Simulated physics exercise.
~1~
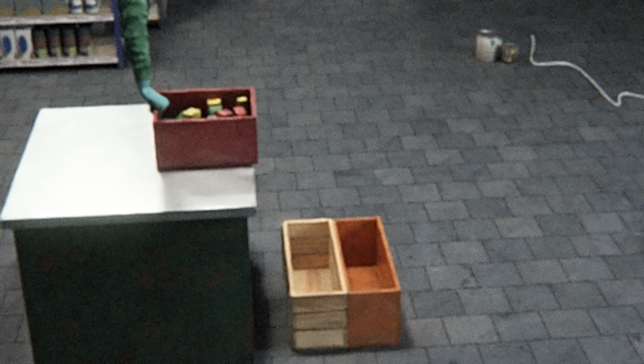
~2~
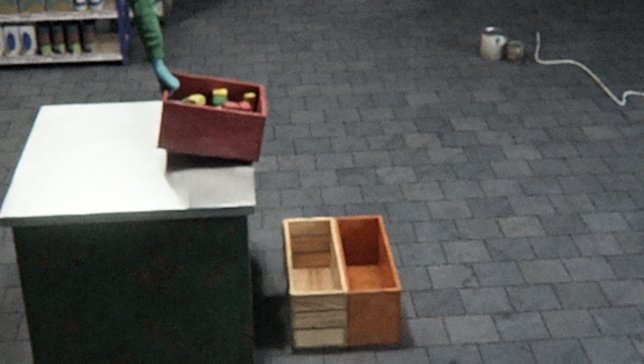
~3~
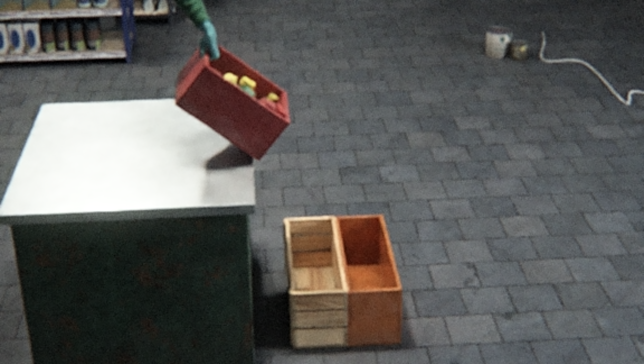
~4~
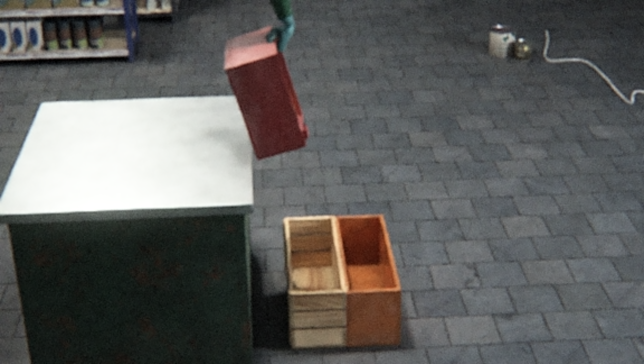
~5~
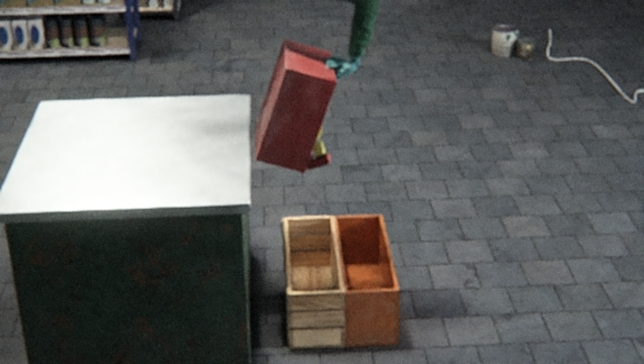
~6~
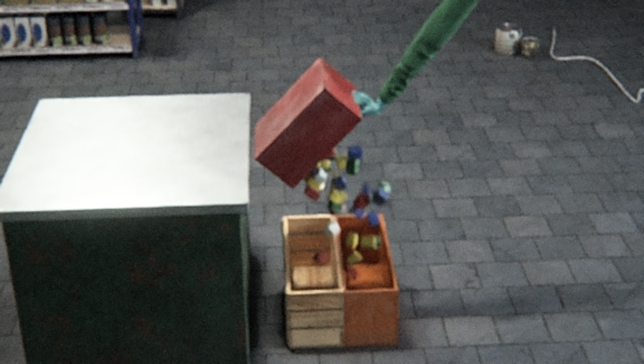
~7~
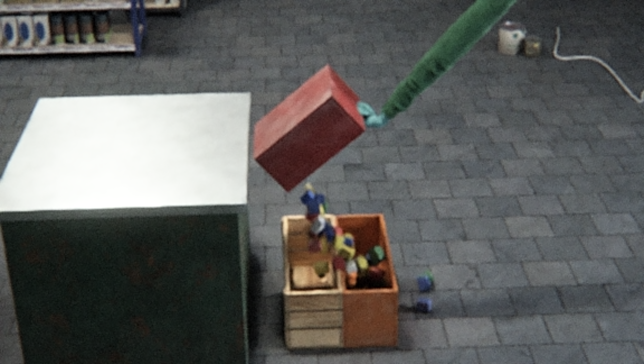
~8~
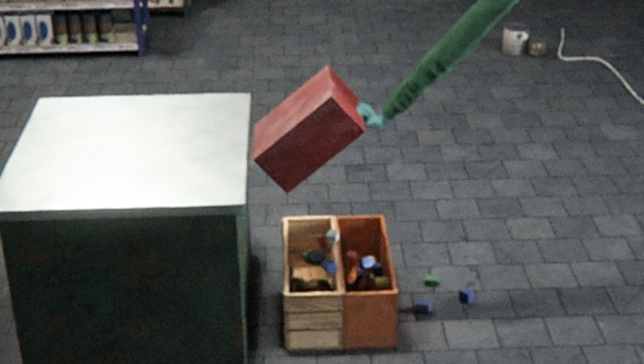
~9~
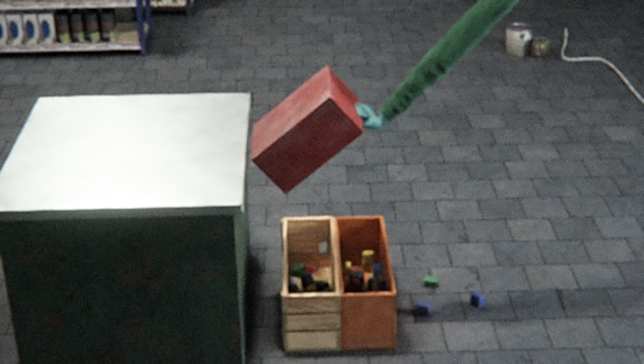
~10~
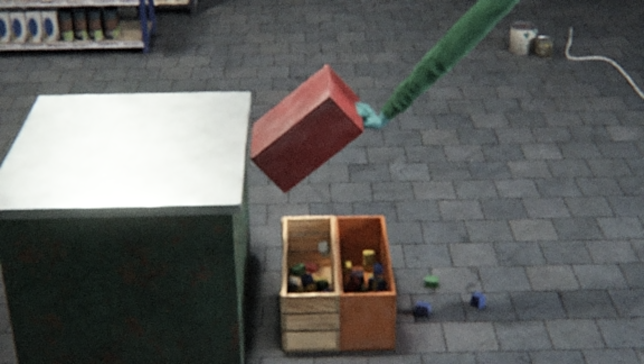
A green arm with a teal gripper lifted and tipped a red box off the white-topped bench, pouring its small colorful pieces into the wooden box and orange tote below, with three landing on the floor to the right as the box stayed tilted.
